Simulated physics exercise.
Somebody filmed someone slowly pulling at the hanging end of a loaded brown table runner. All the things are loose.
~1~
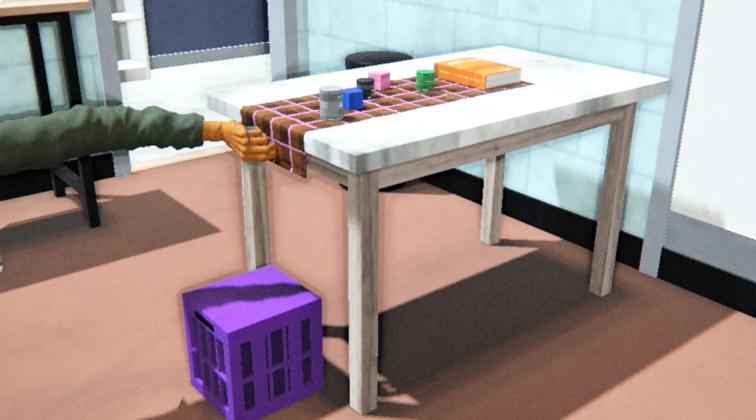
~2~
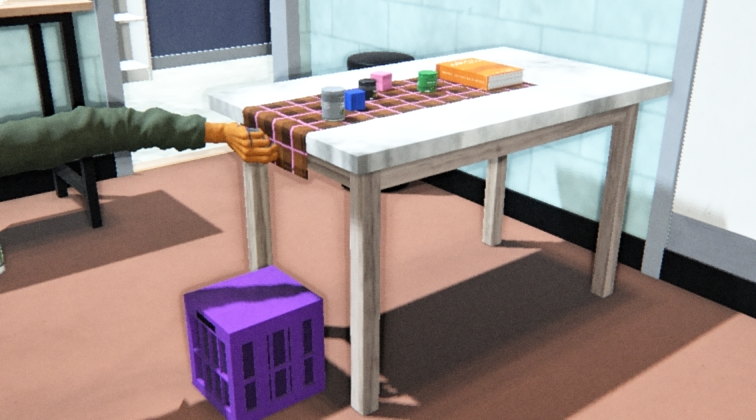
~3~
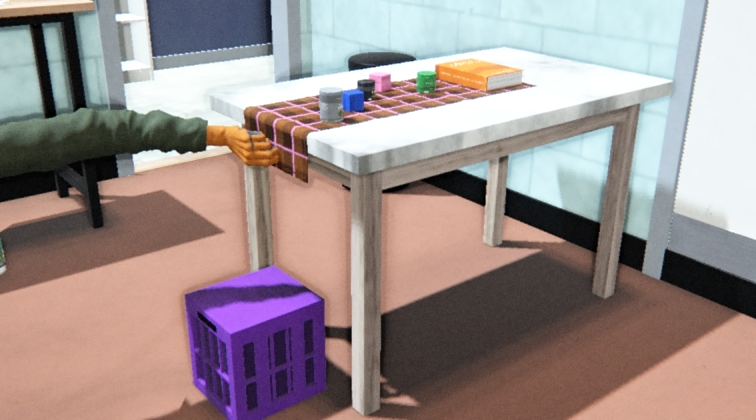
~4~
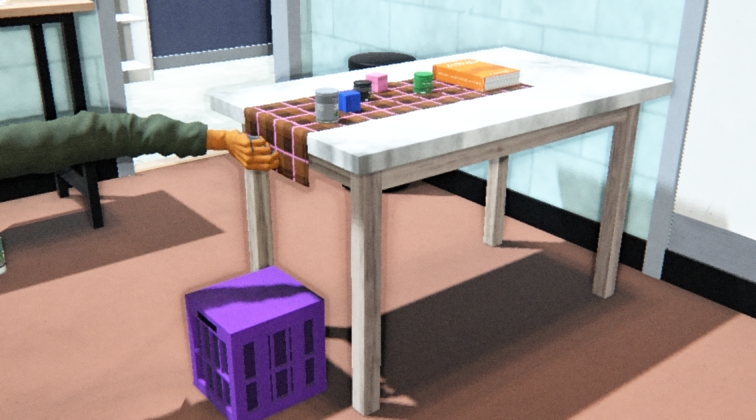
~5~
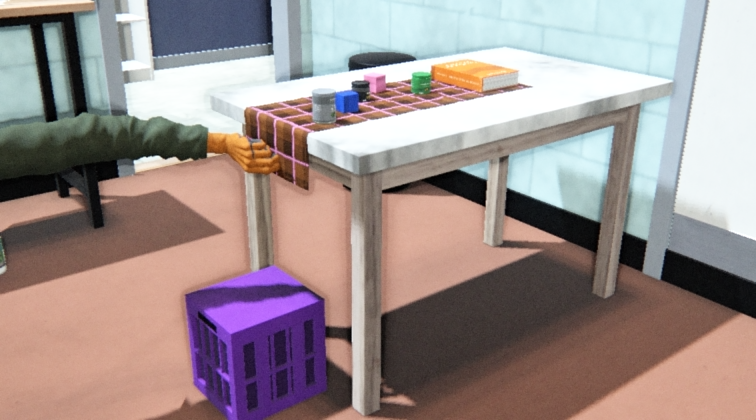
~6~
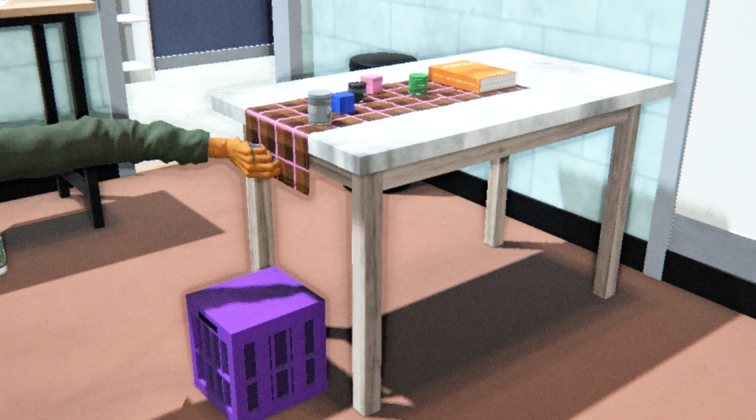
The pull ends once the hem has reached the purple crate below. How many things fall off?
The workbench loses three.
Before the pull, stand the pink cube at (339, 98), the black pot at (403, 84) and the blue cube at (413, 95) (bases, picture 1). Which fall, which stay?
The pink cube tumbles off, the black pot survives, the blue cube keeps its place on top.
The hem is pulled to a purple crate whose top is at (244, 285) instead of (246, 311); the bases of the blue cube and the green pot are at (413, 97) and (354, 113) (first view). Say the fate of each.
The blue cube stays on; the green pot tumbles off.
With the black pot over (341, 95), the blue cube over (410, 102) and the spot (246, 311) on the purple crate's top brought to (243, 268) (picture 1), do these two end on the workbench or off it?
The black pot does not fall; the blue cube holds on.
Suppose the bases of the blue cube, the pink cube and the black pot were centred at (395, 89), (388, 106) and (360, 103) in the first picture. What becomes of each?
The blue cube holds on, the pink cube falls, the black pot goes over.
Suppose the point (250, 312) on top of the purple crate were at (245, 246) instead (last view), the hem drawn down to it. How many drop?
Then 1.
Early on, hem near (277, 204); all still up.
Midway, hem near (278, 244); grey can and blue cube gone.
Near the end, hem on the crate; grey can, blue cube and black pot gone.
Finally, hem on the crate; grey can, blue cube and black pot gone. The count of fallen things is three.
